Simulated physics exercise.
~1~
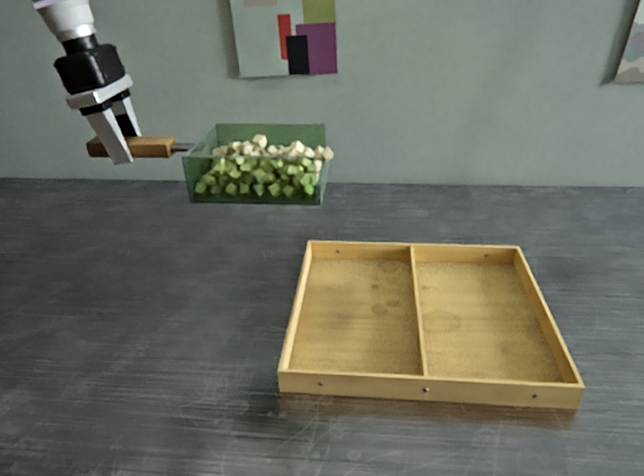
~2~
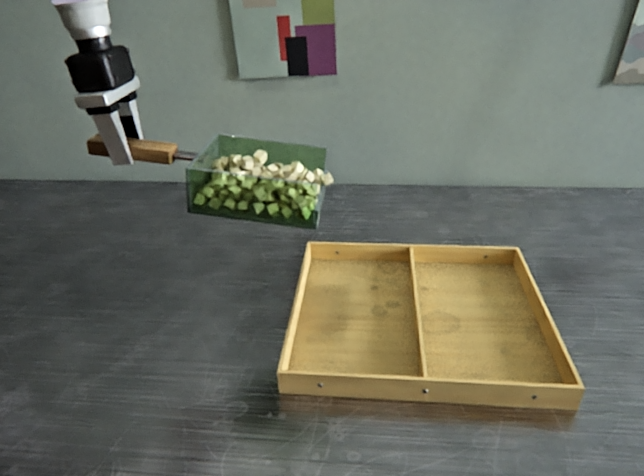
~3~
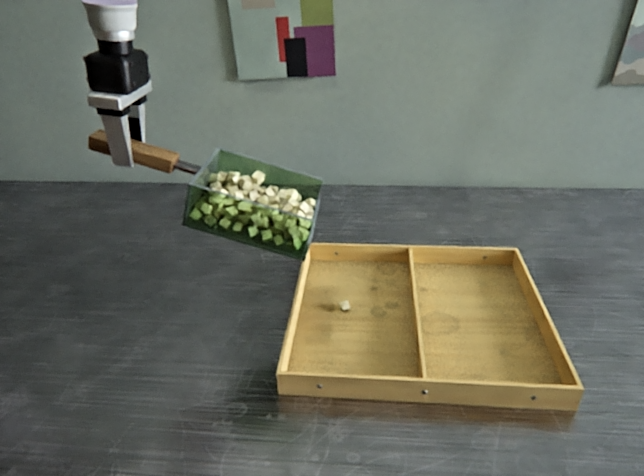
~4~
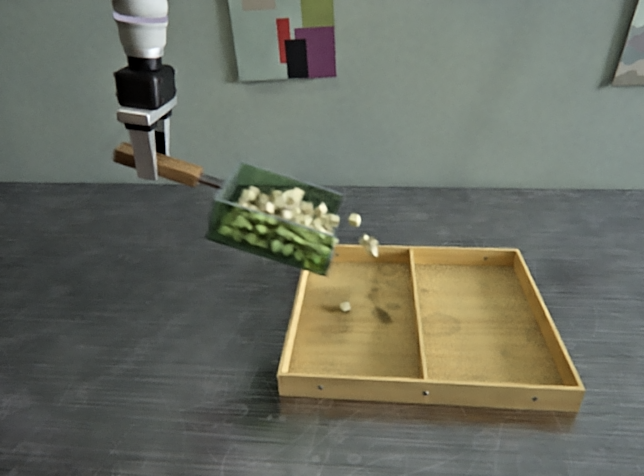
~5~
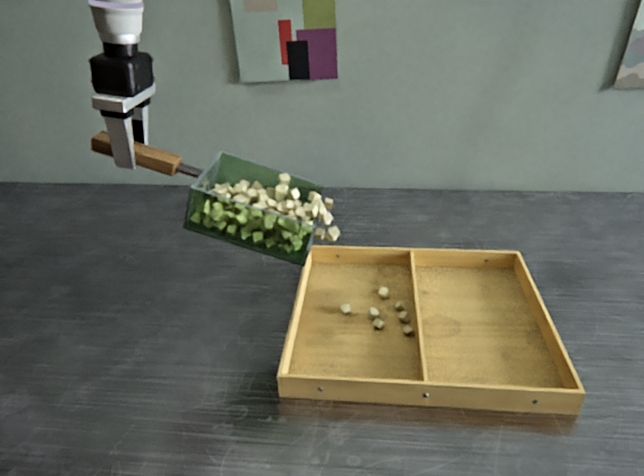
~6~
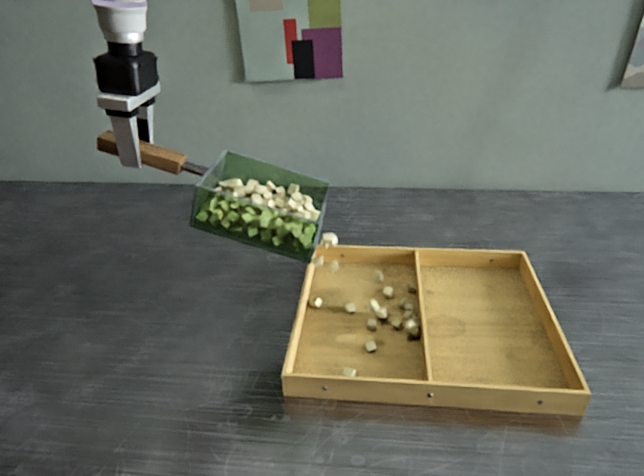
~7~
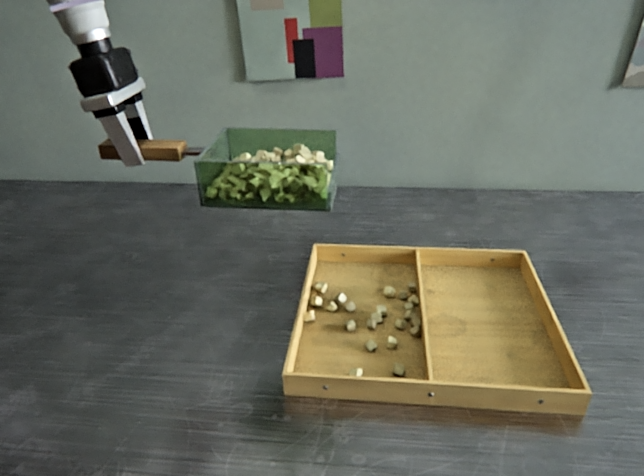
On a dark tabletop, a robot gripper tilts a green box, spilling some vegetable dice into a tray's left compartment, then levels it.
